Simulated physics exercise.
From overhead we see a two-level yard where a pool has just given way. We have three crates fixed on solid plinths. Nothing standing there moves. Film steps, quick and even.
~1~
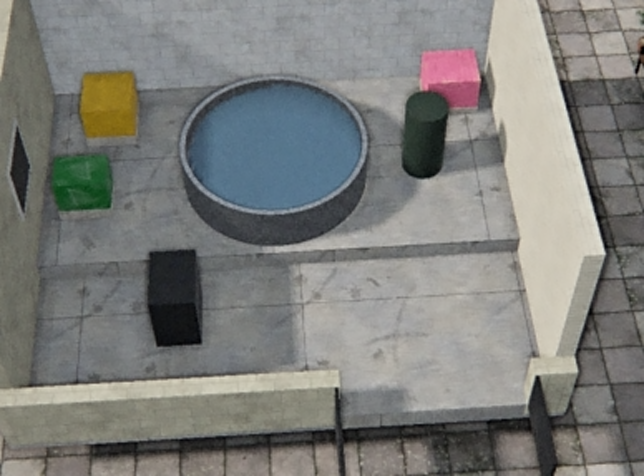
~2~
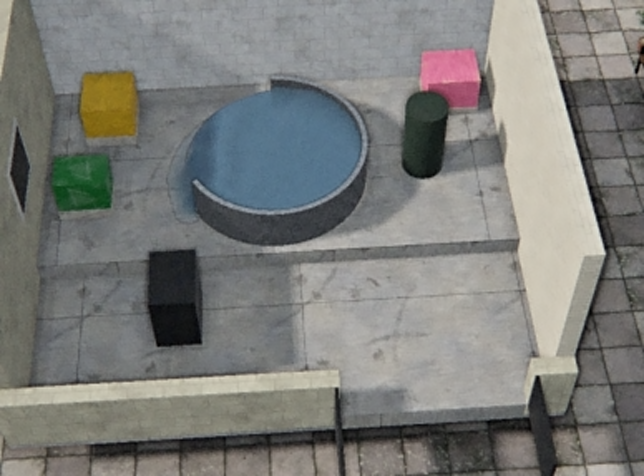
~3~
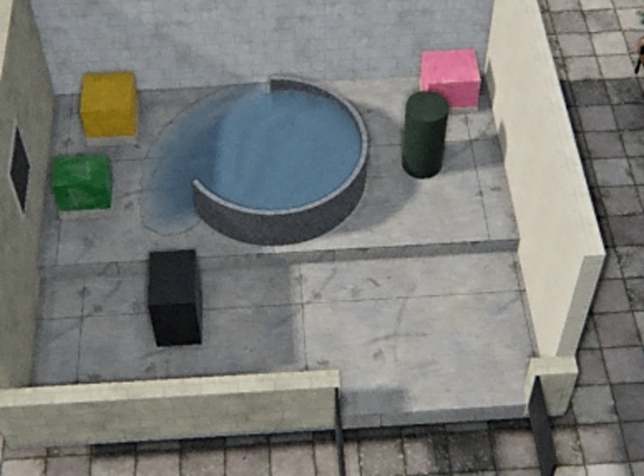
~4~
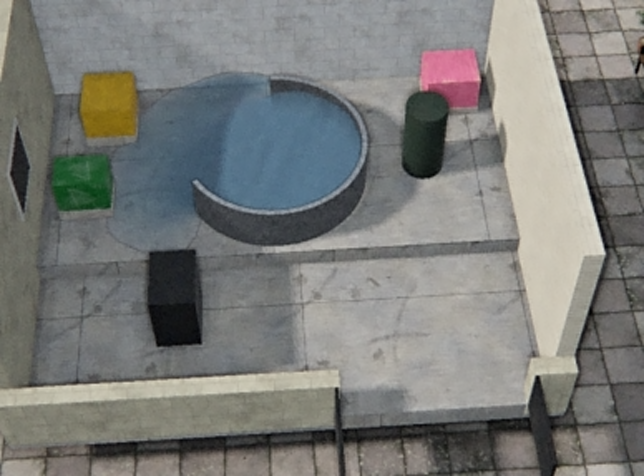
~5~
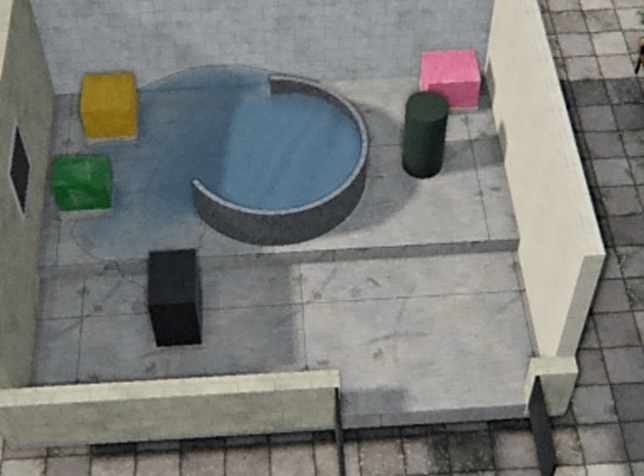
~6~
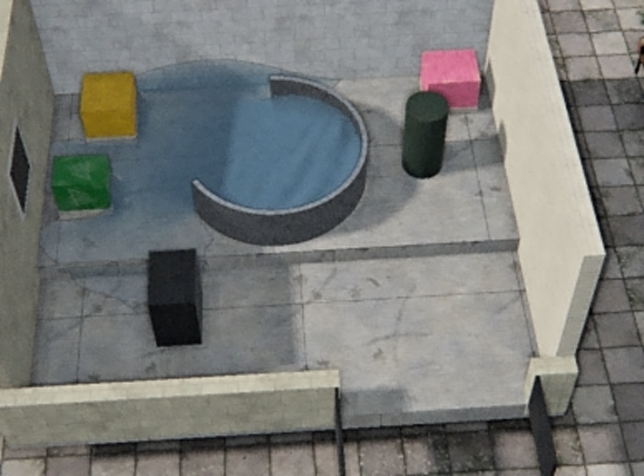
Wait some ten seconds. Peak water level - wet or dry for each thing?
Pink crate - wet; green crate - wet; yellow crate - wet.
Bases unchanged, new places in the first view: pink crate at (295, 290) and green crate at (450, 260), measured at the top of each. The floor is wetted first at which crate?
That's the one in yellow.
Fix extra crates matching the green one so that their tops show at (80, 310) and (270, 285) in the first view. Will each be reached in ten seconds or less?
Listed order: Flooded / unflooded.
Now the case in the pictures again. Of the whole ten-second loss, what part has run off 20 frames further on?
My reading is near 0 per cent.
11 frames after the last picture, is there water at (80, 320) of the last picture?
Answer: Flooding.
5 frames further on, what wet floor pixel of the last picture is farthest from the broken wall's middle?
Roughly (33, 358).
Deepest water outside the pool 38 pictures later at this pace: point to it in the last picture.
Close to (40, 292).
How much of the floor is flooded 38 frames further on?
By my count, 95 percent.
A moment on, water covers 30 % of the floor; the pink crate water round its plinth, the green crate water round its plinth, the yellow crate water round its plinth.
Next, water covers 40 % of the floor; the pink crate water round its plinth, the green crate water round its plinth, the yellow crate water round its plinth.
Then, water covers 55 % of the floor; the pink crate water round its plinth, the green crate water round its plinth, the yellow crate water round its plinth.
Later, water covers 95 % of the floor; the pink crate water round its plinth, the green crate water round its plinth, the yellow crate water round its plinth.
In the end, water covers 95 % of the floor; the pink crate was topped, the green crate was topped, the yellow crate was topped.
